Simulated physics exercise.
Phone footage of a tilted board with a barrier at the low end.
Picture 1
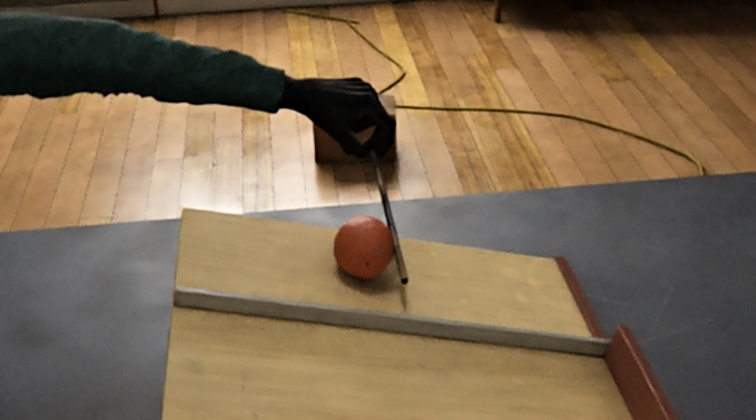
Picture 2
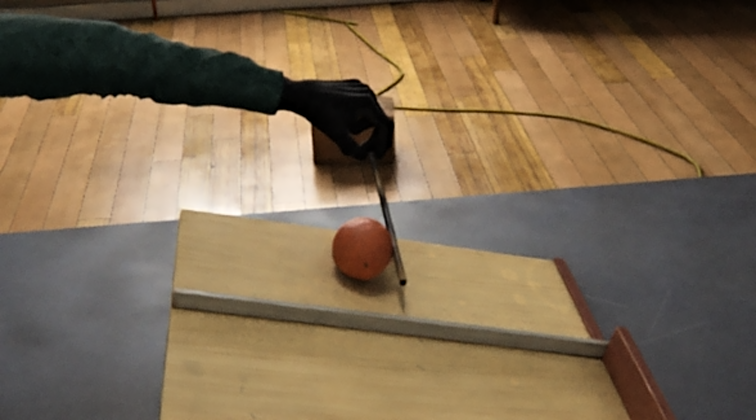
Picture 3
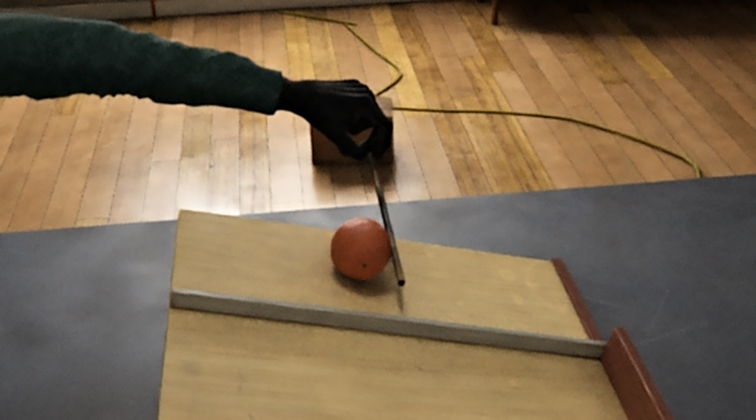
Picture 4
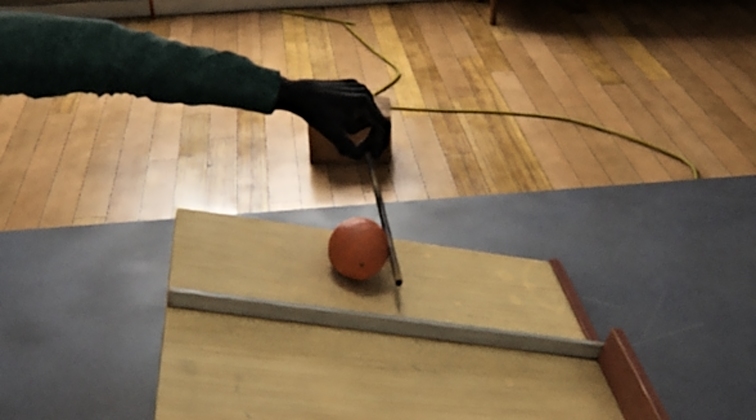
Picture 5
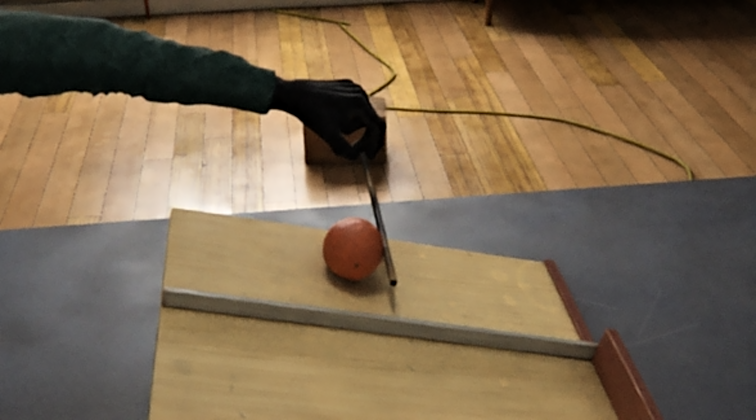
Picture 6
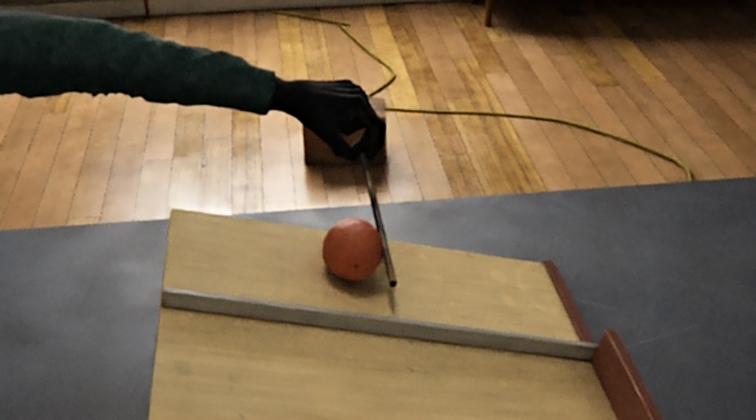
An arm in a dark green sleeve and black glove reaches in from the left, seen from slightly above, over a tilted wooden board on a grey surface, with wooden flooring behind. The hand holds a thin dark stick against the right side of an orange ball, above a pale strip and reddish-brown edging at right. Hand, stick and ball stay still together while the camera drifts very slightly right.
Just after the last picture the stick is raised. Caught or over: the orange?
Here the orange goes over the end.
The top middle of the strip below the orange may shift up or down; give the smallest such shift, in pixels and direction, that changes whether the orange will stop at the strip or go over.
Up by around 12 pixels.
Then, 0.54 s past the last view, orange rolling on the board near (520, 275).
Then, 0.98 s past the last view, orange off the board.
Finally, the orange rolls off the board.
